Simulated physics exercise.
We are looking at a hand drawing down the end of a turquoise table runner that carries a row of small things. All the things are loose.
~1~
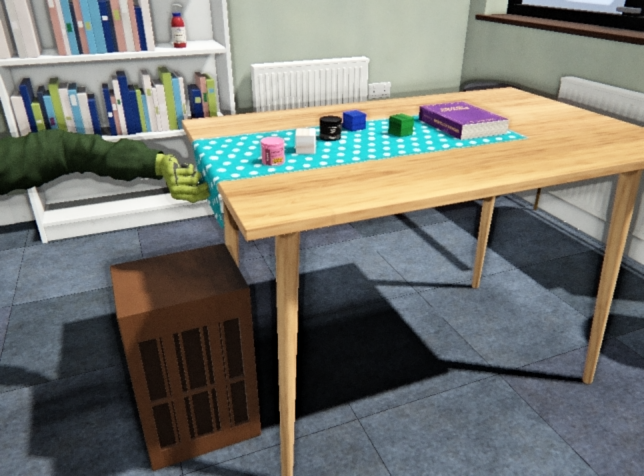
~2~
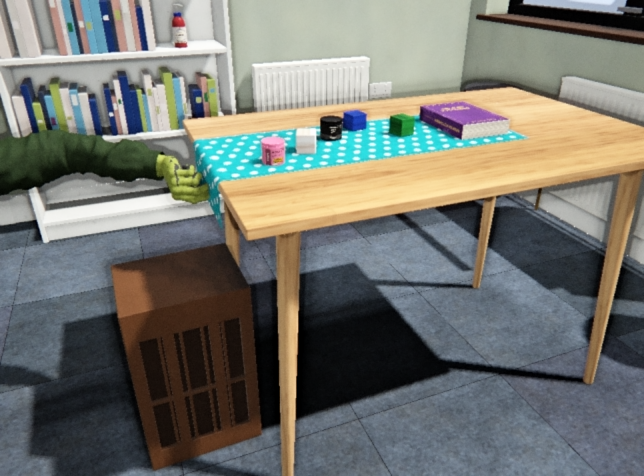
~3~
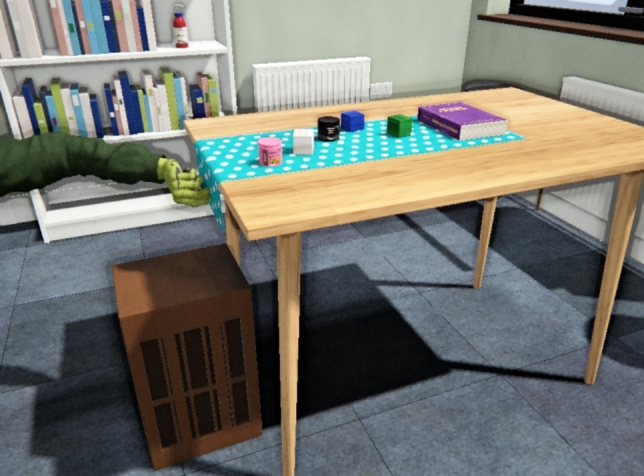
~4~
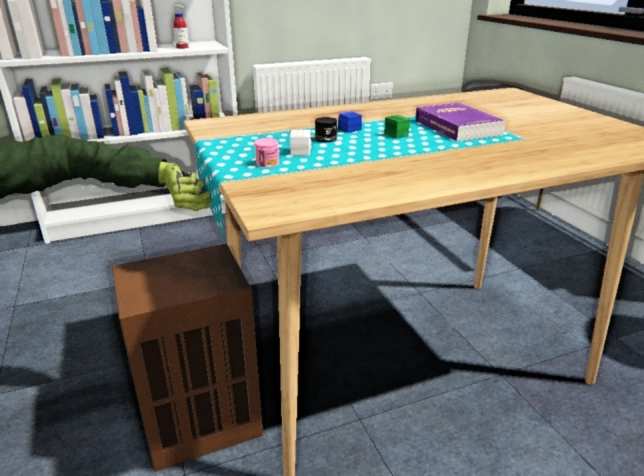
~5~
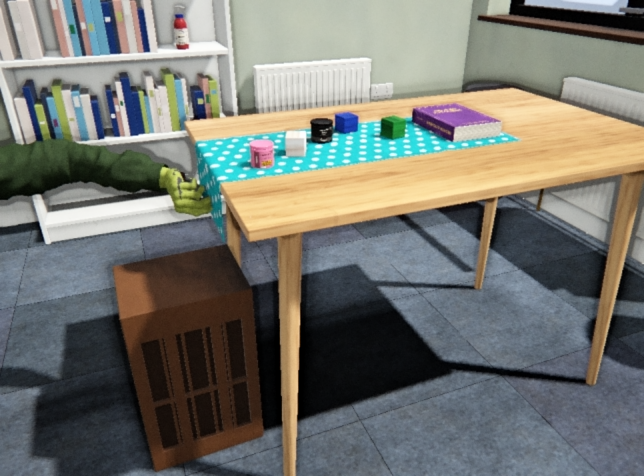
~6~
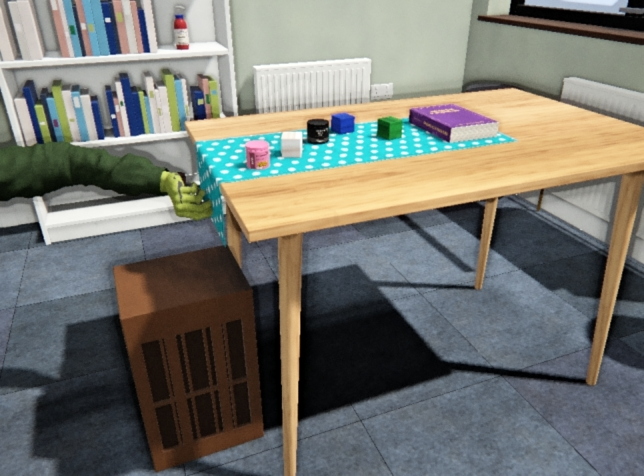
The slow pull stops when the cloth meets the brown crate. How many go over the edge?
Over the edge go one.
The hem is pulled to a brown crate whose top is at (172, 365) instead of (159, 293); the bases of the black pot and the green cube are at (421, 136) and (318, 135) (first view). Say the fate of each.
The black pot keeps its place on top, the green cube tumbles off.
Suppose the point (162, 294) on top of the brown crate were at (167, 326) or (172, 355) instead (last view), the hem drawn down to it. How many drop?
The count: 2 and 3.
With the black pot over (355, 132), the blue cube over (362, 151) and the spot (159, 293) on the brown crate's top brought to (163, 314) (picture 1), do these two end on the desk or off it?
The black pot holds on; the blue cube keeps its place on top.
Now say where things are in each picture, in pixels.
In the first frame, hem (224, 229); pink pot (272, 140); white cube (305, 132); black pot (331, 119); blue cube (354, 113); green cube (402, 116); top of the crate (159, 293).
In the second frame, hem (222, 230); pink pot (273, 140).
In the third frame, hem (225, 233); white cube (303, 132).
In the fourth frame, hem (224, 237); black pot (326, 120); top of the crate (161, 293).
In the fifth frame, hem (224, 243); blue cube (347, 115).
In the sixth frame, hem (226, 247); pink pot (257, 144); white cube (292, 135); black pot (318, 121); blue cube (343, 116); green cube (390, 119).
Soon after, hem near (215, 245); all still up.
After that, hem on the crate; pink pot gone.
In the end, hem on the crate; pink pot gone. The desk loses one.
